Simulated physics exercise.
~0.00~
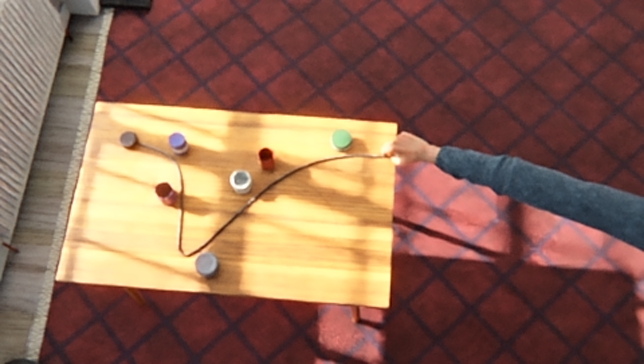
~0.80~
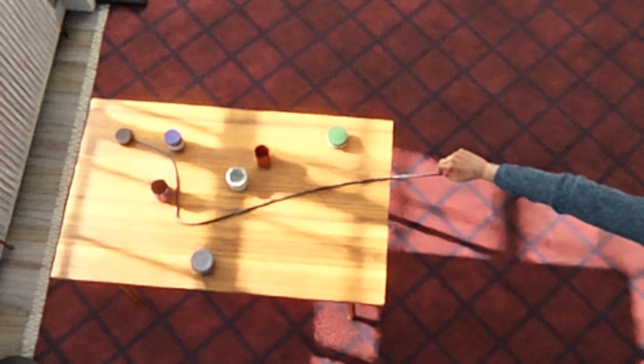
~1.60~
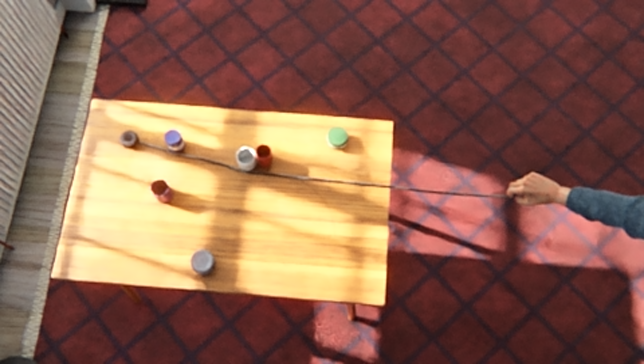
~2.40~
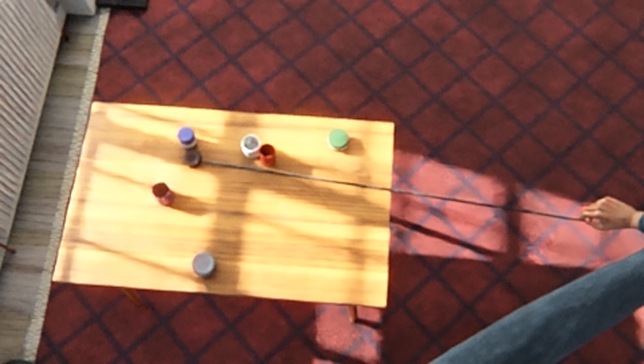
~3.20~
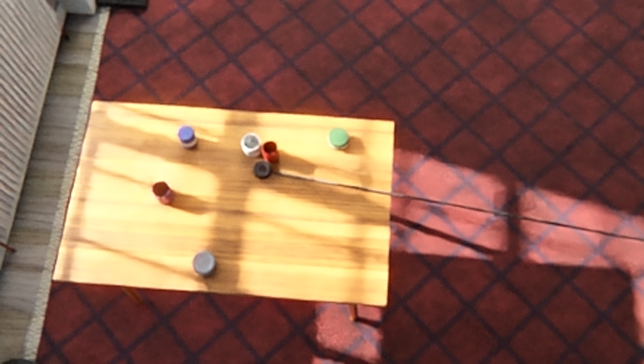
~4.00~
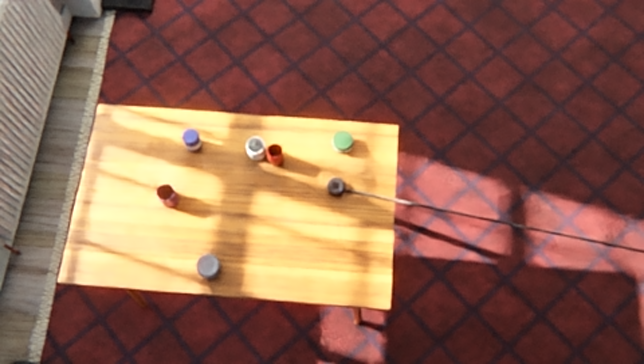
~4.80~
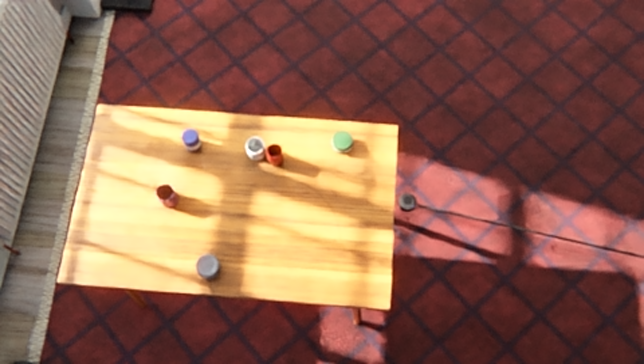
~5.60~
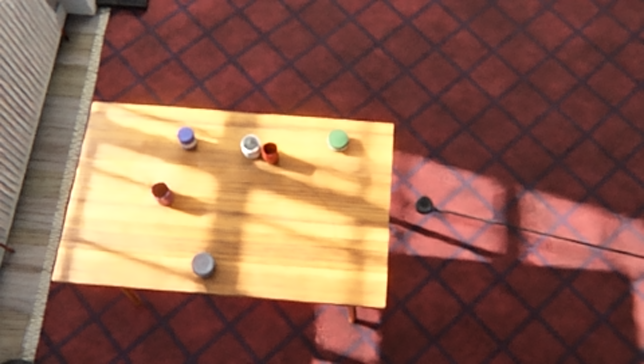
A hand pulls a black puck rightward by its lead, nudging containers, until it leaves the table.
